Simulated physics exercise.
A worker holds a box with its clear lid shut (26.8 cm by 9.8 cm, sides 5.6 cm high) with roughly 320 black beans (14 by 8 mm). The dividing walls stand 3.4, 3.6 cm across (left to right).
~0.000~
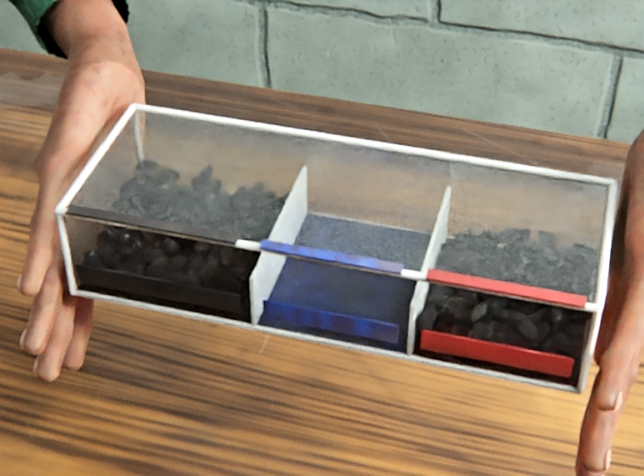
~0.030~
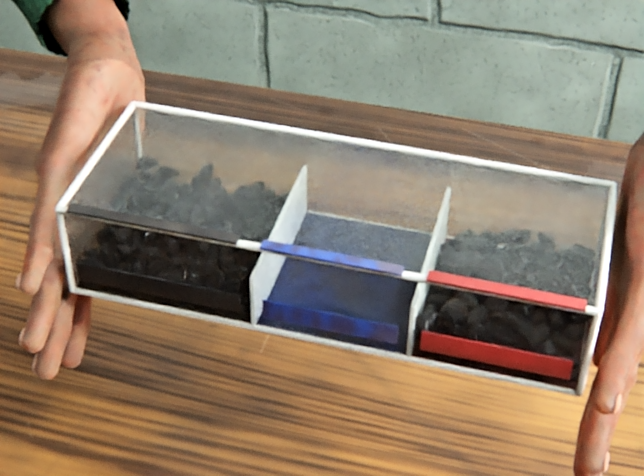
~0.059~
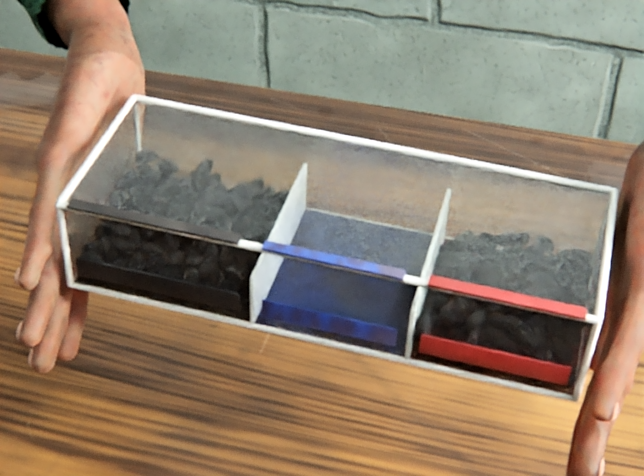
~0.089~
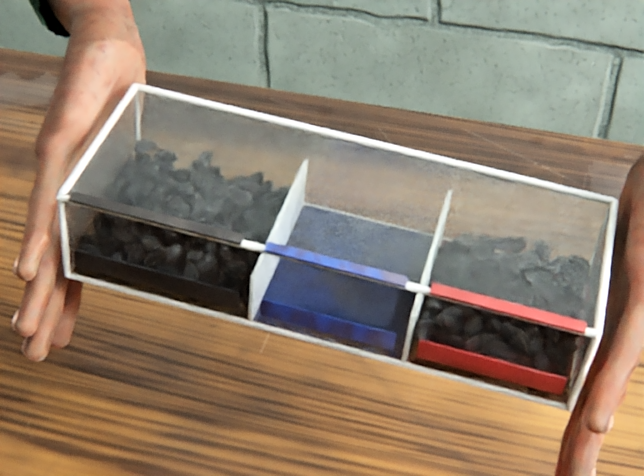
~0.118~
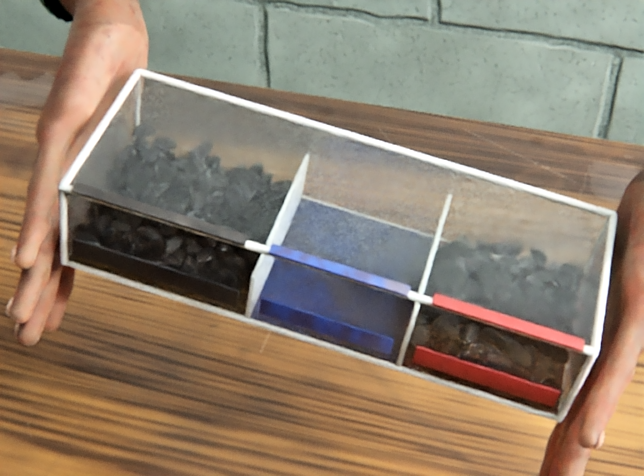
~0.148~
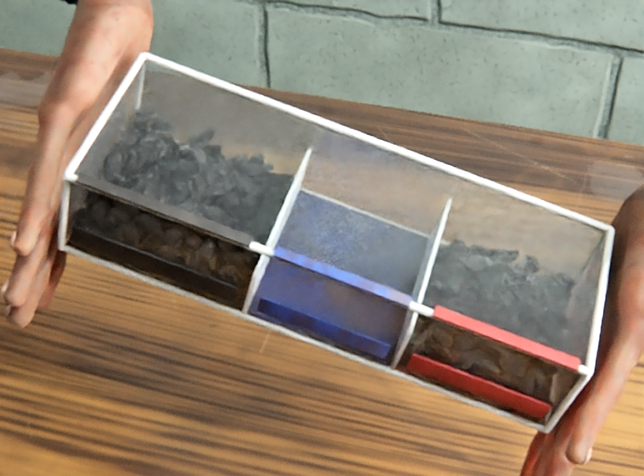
A clear-lidded, white-edged box is held between two hands above a striped brown wooden table, seen from slightly above with a pale green block wall behind. Dark beans fill the black-trimmed left and red-trimmed right compartments, while the blue-trimmed middle one shows none. Nearly level at first, the box tilts gradually, its right end dipping toward the front as the hands turn it, while the view stays still.
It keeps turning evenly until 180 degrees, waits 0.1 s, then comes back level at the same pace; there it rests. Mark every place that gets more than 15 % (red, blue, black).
Red yes, blue yes, black no.
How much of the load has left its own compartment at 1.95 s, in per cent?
Roughly 50 per cent.
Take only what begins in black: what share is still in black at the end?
About 10 per cent.
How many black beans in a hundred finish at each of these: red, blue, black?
Red 70; blue 25; black 5.
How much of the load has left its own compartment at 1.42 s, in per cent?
About 25 per cent.
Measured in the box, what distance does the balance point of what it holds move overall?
About 8.5 cm.
After 0.84 s, tilt 143 degrees; red 55 %, blue 5 %, black 40 %; middle of all pieces near (297, 256).
After 1.42 s, tilt 151 degrees; red 60 %, blue 10 %, black 30 %; middle of all pieces near (302, 256).
Then, at 1.95 s, tilt 54 degrees; red 70 %, blue 20 %, black 5 %; middle of all pieces near (422, 346).
Then, at 2.46 s, tilt 0 degrees; red 70 %, blue 25 %, black 5 %; middle of all pieces near (475, 294).
At rest (3.0 s), red 70 %, blue 25 %, black 5 %.
